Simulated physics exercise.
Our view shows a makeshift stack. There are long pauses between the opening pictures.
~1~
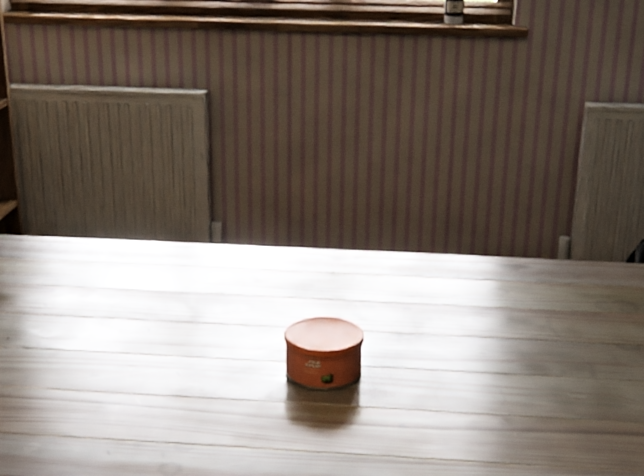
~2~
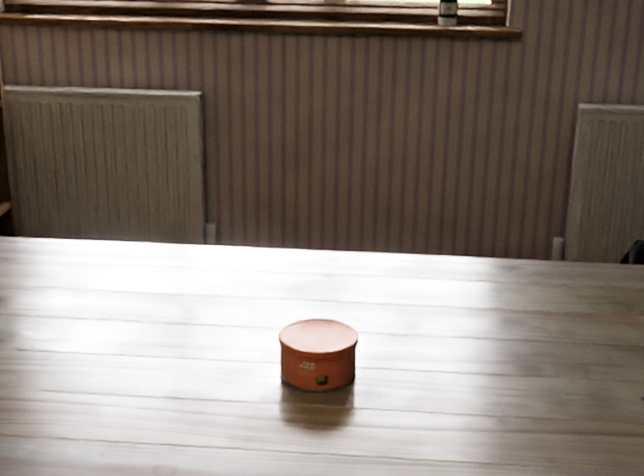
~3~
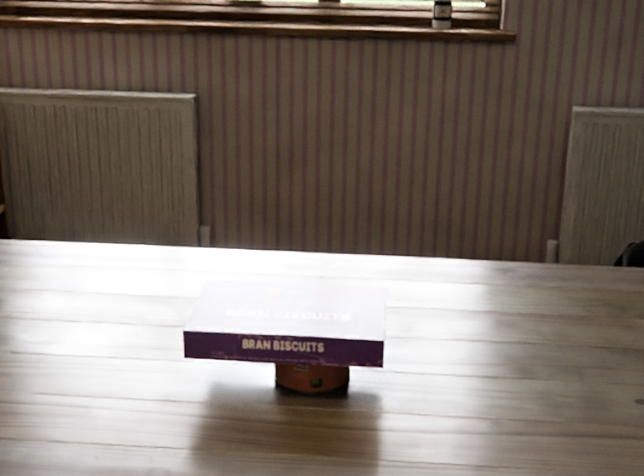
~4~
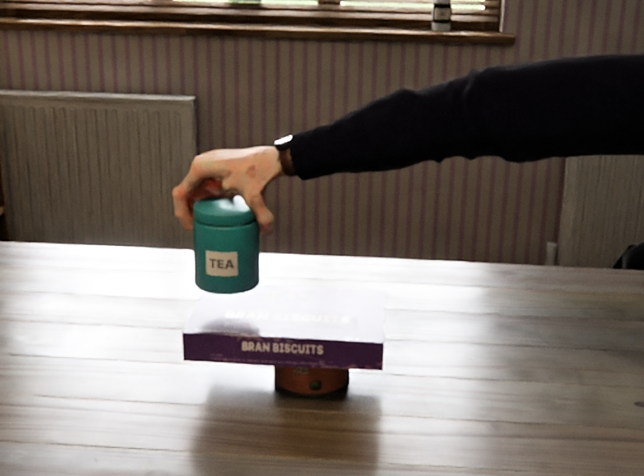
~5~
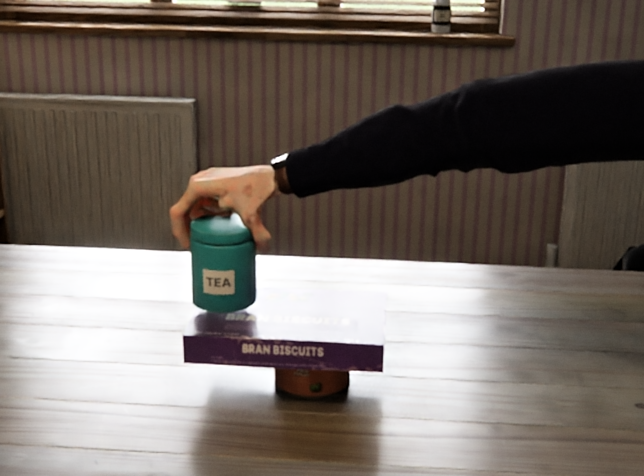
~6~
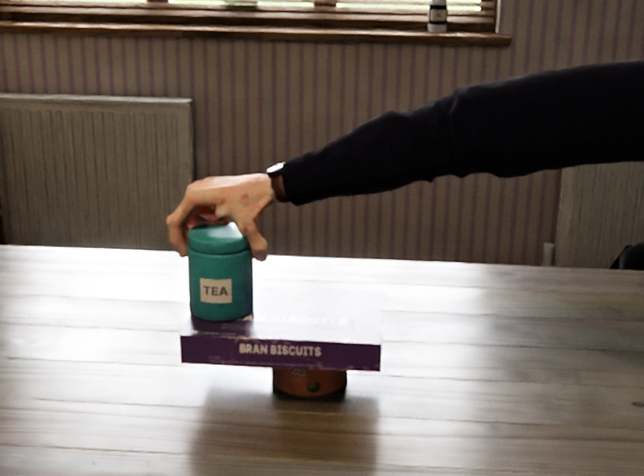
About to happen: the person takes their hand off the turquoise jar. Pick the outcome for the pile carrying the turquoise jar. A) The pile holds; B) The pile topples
The pile topples.
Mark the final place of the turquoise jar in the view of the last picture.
Near (88, 343).
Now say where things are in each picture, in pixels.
In the first picture, the last thing is not in view yet; orange tub (324, 353).
In the second picture, the last thing is not in view yet; orange tub (318, 354).
In the third picture, the last thing is not in view yet.
The fourth picture shows still above its spot; turquoise jar (227, 244).
The fifth picture shows still above its spot; turquoise jar (224, 262).
The sixth picture shows set down, still held; turquoise jar (221, 271).
Then, 0.30 s later than the last frame, turquoise jar now fallen; purple packet tilted by 37°.
Then, 0.40 s later than the last frame, purple packet tilted by 25°.
Then, 0.80 s later than the last frame, purple packet tilted by 27°.
When it is over, fallen, turquoise jar; moved from the start, purple packet; orange tub as before. End places, in pixels of the last picture, turquoise jar near (88, 343). The stack loses its balance.
